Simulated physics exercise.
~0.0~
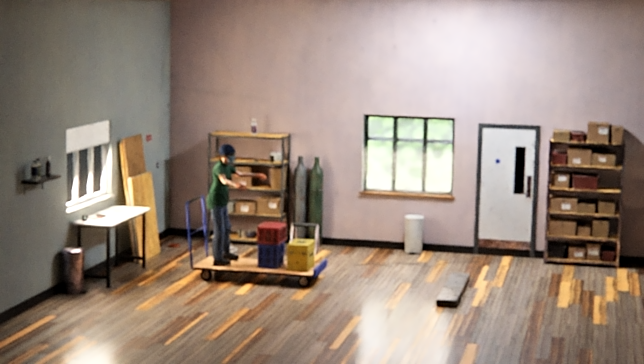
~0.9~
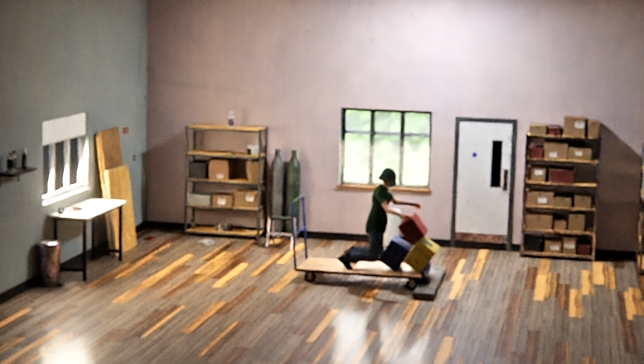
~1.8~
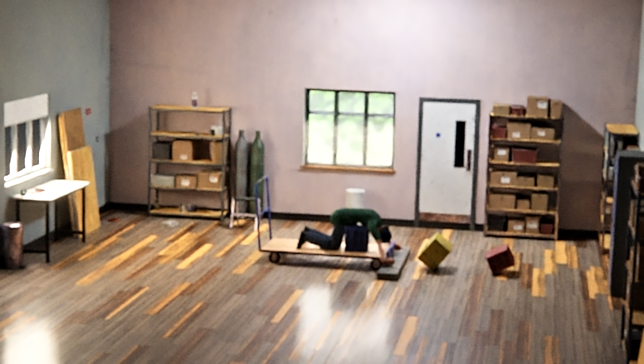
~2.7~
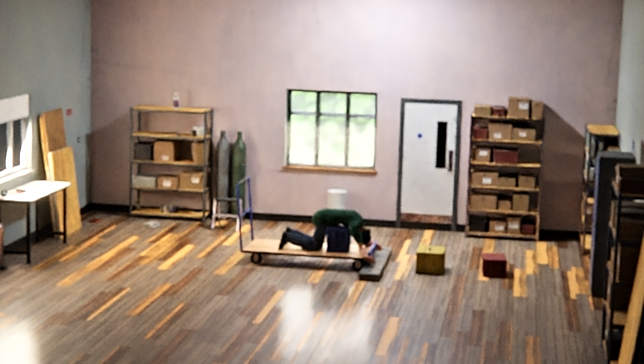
The clip opens in a storeroom with a wood floor, where a figure in a green top and dark cap stands on a flat trolley beside a red crate, a blue crate and a yellow box. The trolley rolls right until it meets a low beam on the floor and stops. The figure pitches forward, one leg trailing, as the load tips and slides ahead. The red crate and yellow box tumble over the front edge onto the floor. At the end, both lie right of the beam, while the figure is slumped face down over the blue crate at the trolley's front.
